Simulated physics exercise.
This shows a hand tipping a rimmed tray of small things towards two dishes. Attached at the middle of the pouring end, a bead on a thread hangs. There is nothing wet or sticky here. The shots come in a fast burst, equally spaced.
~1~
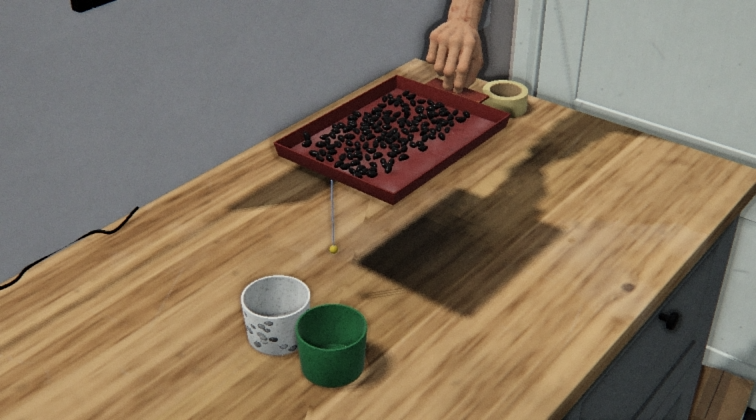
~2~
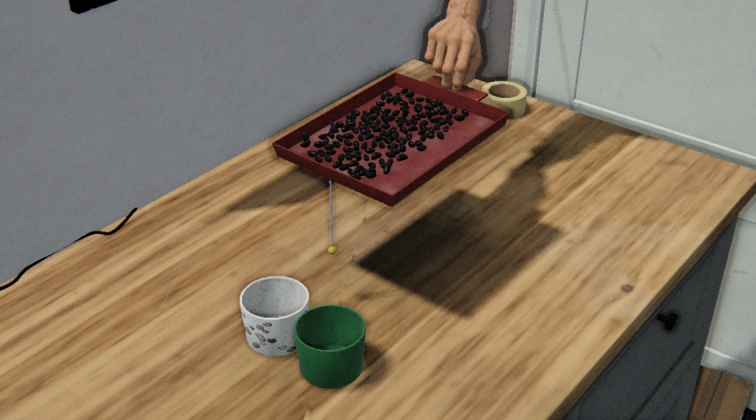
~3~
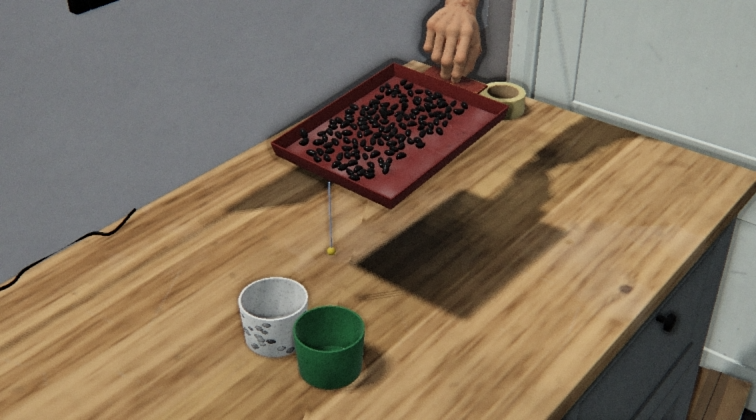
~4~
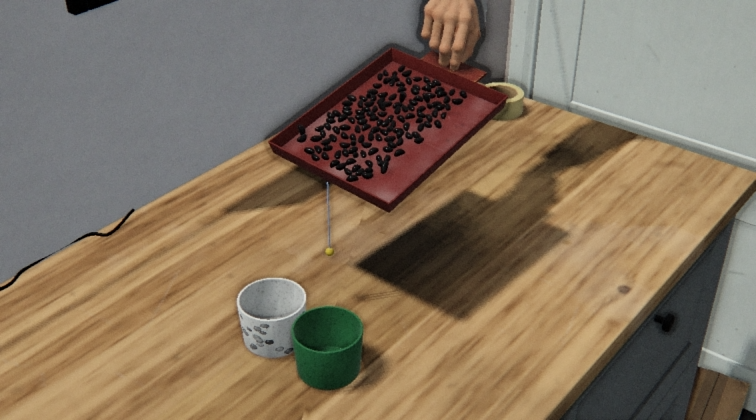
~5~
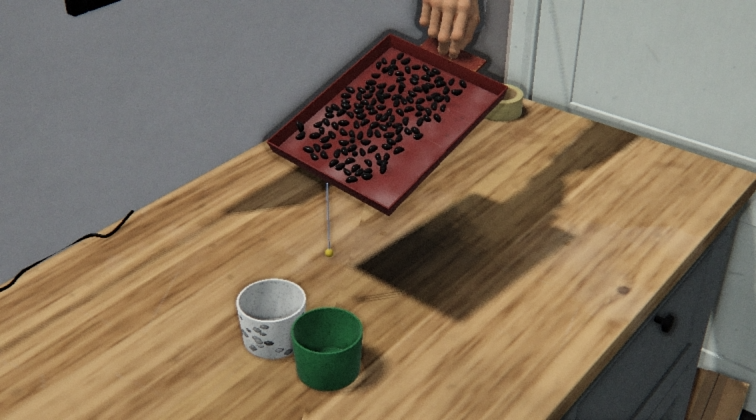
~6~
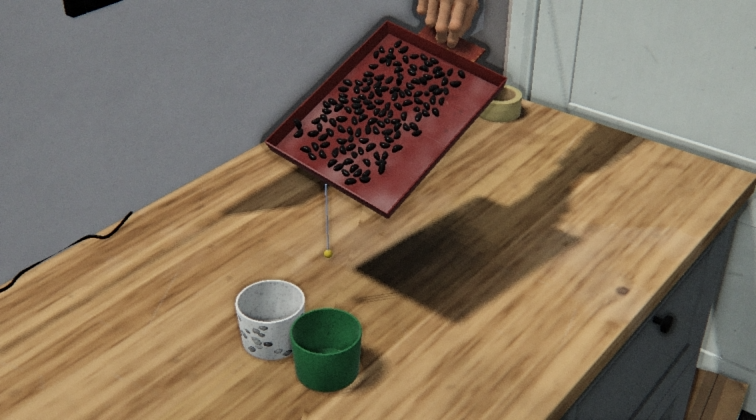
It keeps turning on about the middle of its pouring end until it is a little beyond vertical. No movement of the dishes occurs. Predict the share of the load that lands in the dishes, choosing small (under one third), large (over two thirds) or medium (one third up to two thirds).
Small.
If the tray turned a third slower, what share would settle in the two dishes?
Roughly 10 percent.
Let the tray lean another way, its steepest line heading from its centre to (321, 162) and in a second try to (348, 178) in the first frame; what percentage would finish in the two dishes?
In turn some 10 and 40 per cent.
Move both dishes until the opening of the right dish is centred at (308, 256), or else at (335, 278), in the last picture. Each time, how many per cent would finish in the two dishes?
Roughly 0% first, roughly 20% second.
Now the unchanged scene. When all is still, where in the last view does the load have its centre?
It settles centred around (362, 343).
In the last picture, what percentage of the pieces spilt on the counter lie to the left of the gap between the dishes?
Left share: Close to 0 %.
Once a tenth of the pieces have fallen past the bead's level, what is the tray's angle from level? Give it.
Roughly 80 degrees from level.
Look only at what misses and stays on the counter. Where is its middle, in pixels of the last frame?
It's centred at about (373, 344).
Shortly afterwards, tray tipped steeply; all but a few on the tray; a little in the air.
Next, tray tipped past a quarter turn; the bulk on the tray; near a quarter outside both; a little in the air.
Some moments later, tray tipped past a quarter turn; only a few in the right dish; a little in the left dish; the bulk outside both.
In the end, tray tipped past a quarter turn; only a few in the right dish; a little in the left dish; the bulk outside both.
